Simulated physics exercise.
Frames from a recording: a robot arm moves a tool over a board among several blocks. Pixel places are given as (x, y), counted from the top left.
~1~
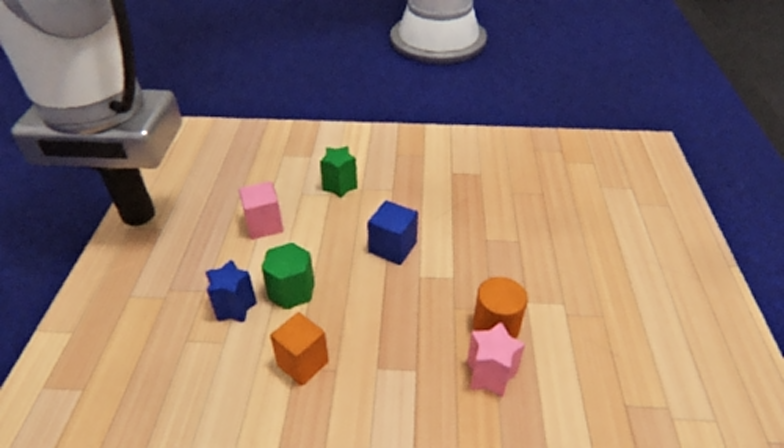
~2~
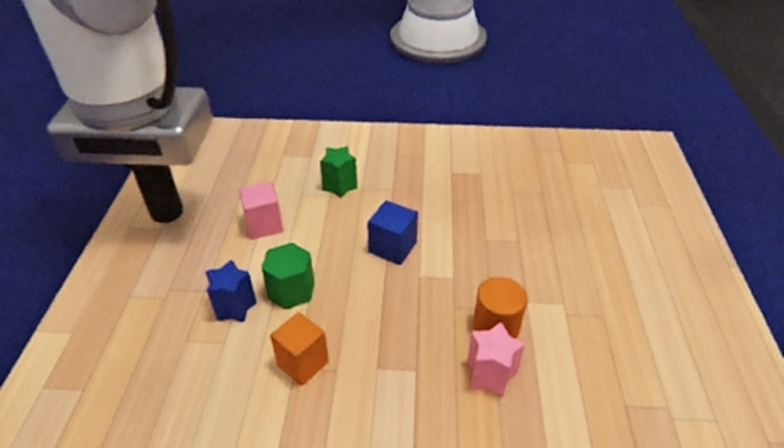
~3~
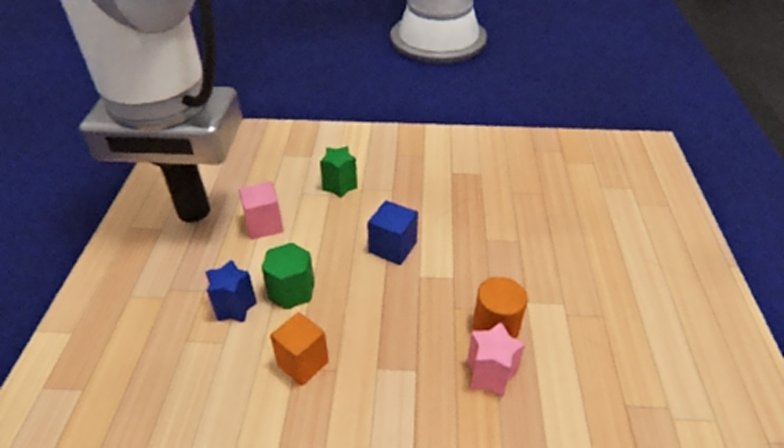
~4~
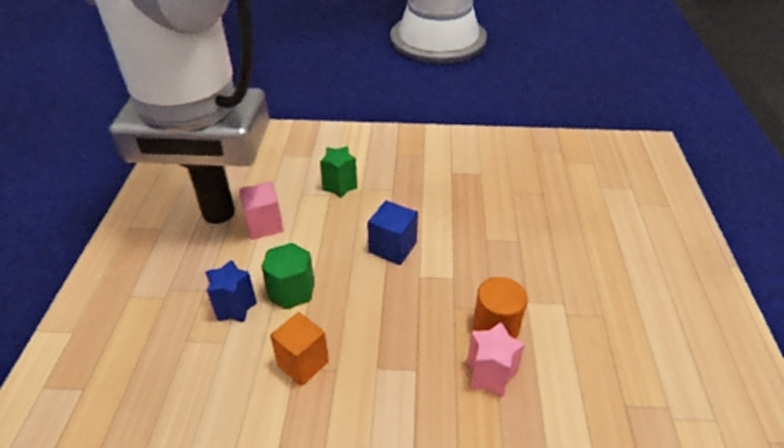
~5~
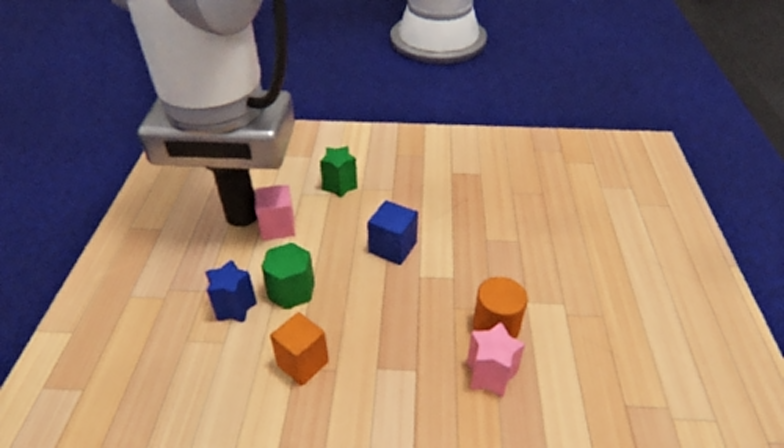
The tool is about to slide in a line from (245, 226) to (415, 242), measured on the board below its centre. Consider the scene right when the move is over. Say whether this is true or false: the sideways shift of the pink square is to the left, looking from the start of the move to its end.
False.
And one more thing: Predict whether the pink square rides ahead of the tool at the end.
I'm fairly sure the pink square rides along ahead of the tool to the very end.
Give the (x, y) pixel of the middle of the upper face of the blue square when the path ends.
At the end it should sit near (483, 237).
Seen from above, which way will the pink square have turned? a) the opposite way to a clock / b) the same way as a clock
b (the same way as a clock)
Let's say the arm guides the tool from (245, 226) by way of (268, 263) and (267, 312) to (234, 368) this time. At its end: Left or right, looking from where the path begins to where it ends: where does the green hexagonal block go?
Answer: Leftward.
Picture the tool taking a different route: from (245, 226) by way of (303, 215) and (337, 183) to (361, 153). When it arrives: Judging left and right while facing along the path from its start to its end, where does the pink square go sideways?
The shift is to the right of that direction.
The first path, step by step. One third of the way, tool at (299, 222); pink square at (330, 206), turned 15° clockwise.
Two thirds of the way, tool at (356, 228); pink square at (388, 215), turned 35° clockwise; blue square at (424, 222).
At the end, tool at (415, 232); pink square at (448, 223), turned 50° clockwise; green hexagonal block still; blue square at (483, 237).
